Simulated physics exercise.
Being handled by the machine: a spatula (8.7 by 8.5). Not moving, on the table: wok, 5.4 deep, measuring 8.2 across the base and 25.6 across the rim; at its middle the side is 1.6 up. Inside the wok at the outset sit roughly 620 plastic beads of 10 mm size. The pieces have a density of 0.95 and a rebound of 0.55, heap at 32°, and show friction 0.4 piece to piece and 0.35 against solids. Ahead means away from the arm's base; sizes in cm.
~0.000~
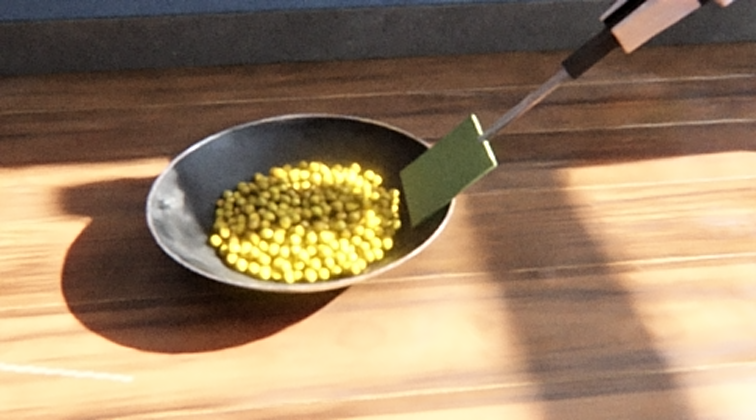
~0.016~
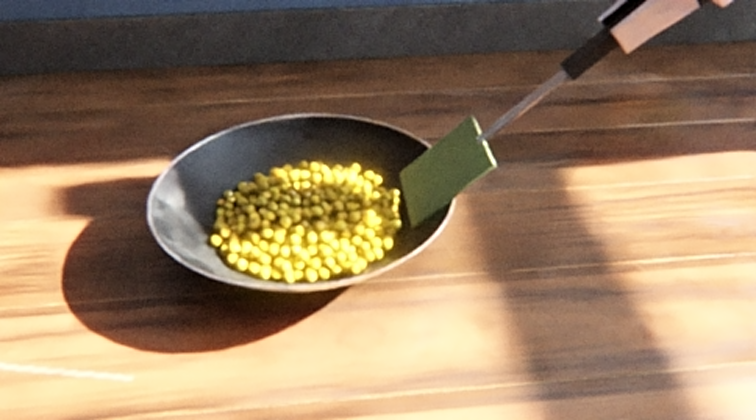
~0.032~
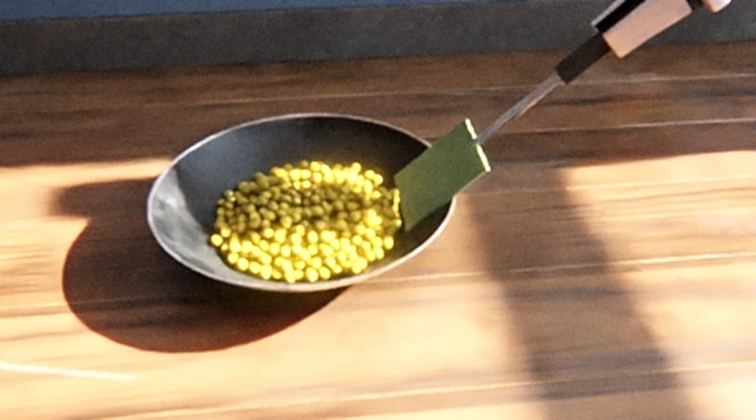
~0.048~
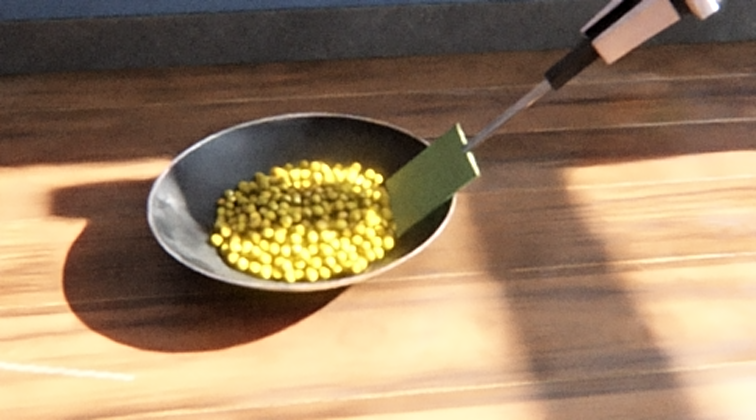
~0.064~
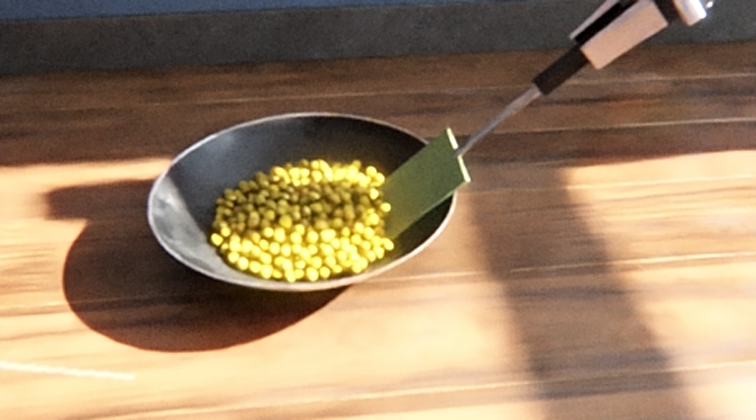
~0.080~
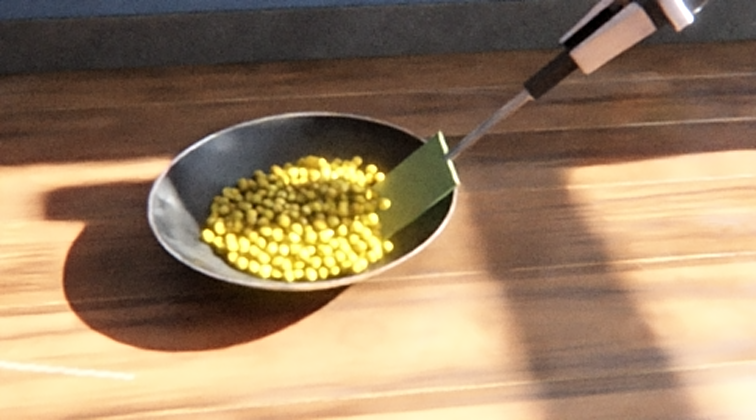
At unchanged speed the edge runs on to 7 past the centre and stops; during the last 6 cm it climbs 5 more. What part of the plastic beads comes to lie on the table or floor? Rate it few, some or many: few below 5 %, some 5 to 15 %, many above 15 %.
Some, 5 to 15 %.
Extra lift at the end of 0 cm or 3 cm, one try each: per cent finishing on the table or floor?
Roughly 10 per cent, then 5 per cent.
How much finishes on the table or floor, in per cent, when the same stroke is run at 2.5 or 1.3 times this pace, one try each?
Around 35 per cent and around 15 per cent.
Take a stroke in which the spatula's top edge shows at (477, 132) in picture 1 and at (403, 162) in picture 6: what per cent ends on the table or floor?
Close to 30 in a hundred.
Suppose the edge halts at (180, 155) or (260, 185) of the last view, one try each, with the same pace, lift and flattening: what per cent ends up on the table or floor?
First try roughly 25 percent, second roughly 0 percent.
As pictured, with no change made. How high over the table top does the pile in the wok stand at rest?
It reaches roughly 6.0 cm.
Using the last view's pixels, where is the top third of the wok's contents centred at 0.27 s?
The middle lies somewhere about (225, 195).
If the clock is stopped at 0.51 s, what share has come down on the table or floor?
I'd put it at around 8 per cent.
After 0.17 s, sloping 42°, highest piece 5 above the table; 618 in the wok.
After 0.27 s, sloping 42°, highest piece 6 above the table; 618 in the wok.
After 0.51 s, sloping 42°, highest piece 6 above the table; 571 in the wok, 44 on the table or floor, 3 on the blade or in flight.
After 1.56 s, sloping 42°, highest piece 6 above the table; 571 in the wok, 47 on the table or floor.
In the end, 571 in the wok, 47 on the table or floor. That is 8 % on the table or floor.
